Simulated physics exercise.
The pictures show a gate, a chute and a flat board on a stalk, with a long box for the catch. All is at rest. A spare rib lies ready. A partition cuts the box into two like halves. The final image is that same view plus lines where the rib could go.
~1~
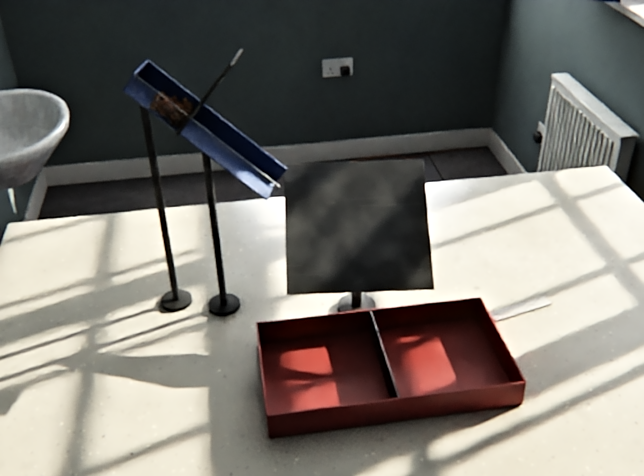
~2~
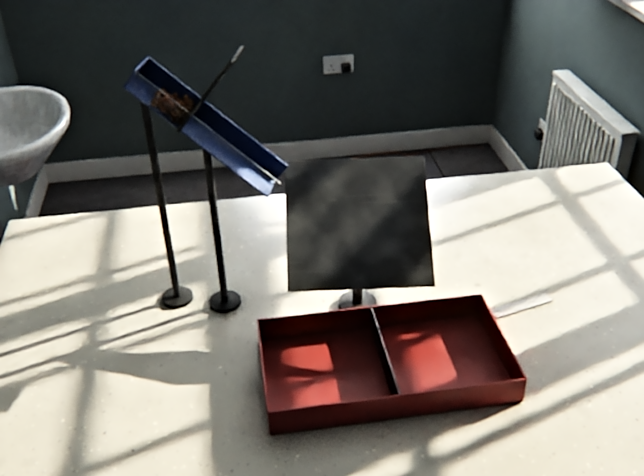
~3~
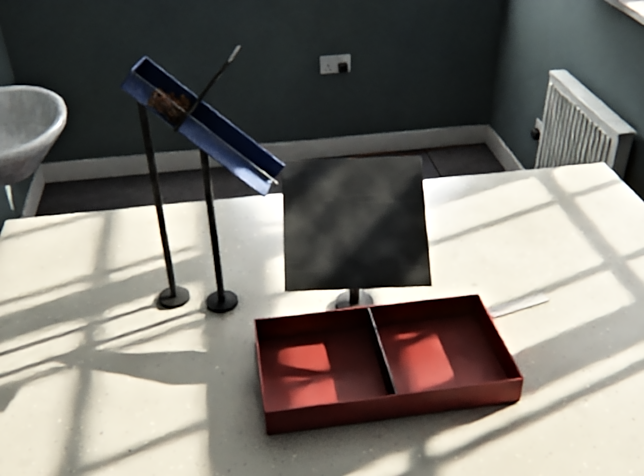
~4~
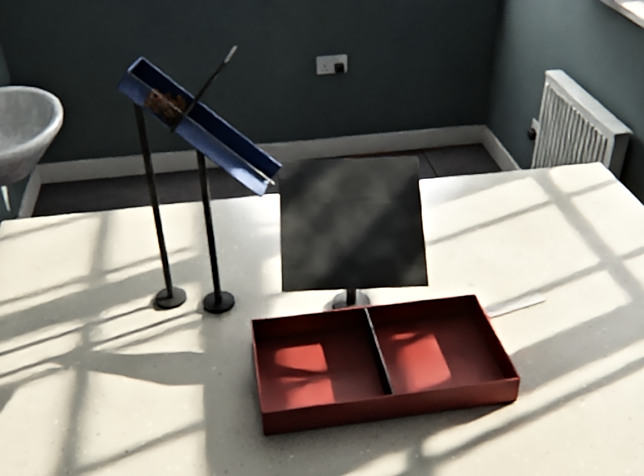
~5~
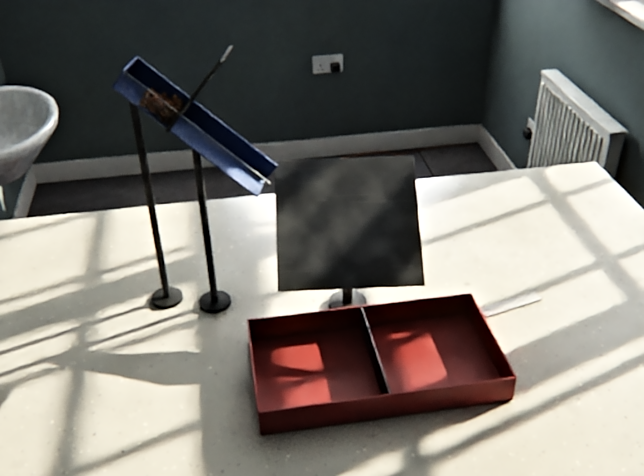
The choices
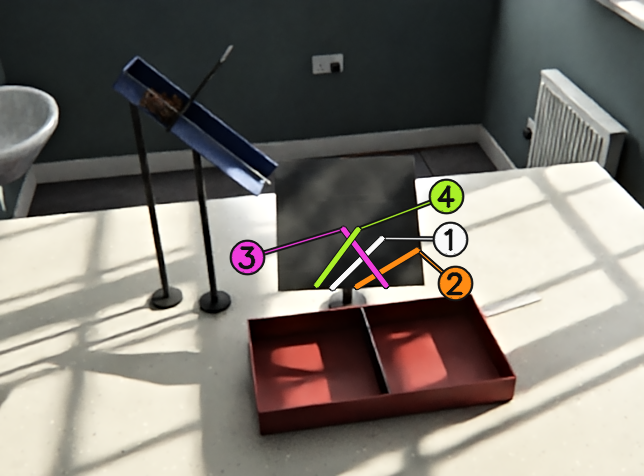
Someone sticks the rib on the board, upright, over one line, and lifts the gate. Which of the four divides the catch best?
The best line is 3.
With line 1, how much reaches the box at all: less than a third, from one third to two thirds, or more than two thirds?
Line 1 gives more than two thirds.
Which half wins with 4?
The left half.
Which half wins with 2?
More lands on the left.
On the marked copy, line 1 from (382, 238) to (332, 287); line 2 from (417, 250) to (356, 286); line 3 from (343, 229) to (386, 285); line 4 from (358, 229) to (316, 285).
For line 1, of what is caught, all but a few in the left half, only a few in the right.
For line 2, of what is caught, all but a few in the left half, a small share in the right.
For line 3, of what is caught, close to two thirds in the left half, close to a third in the right.
For line 4, of what is caught, all but a few in the left half, a small share in the right.
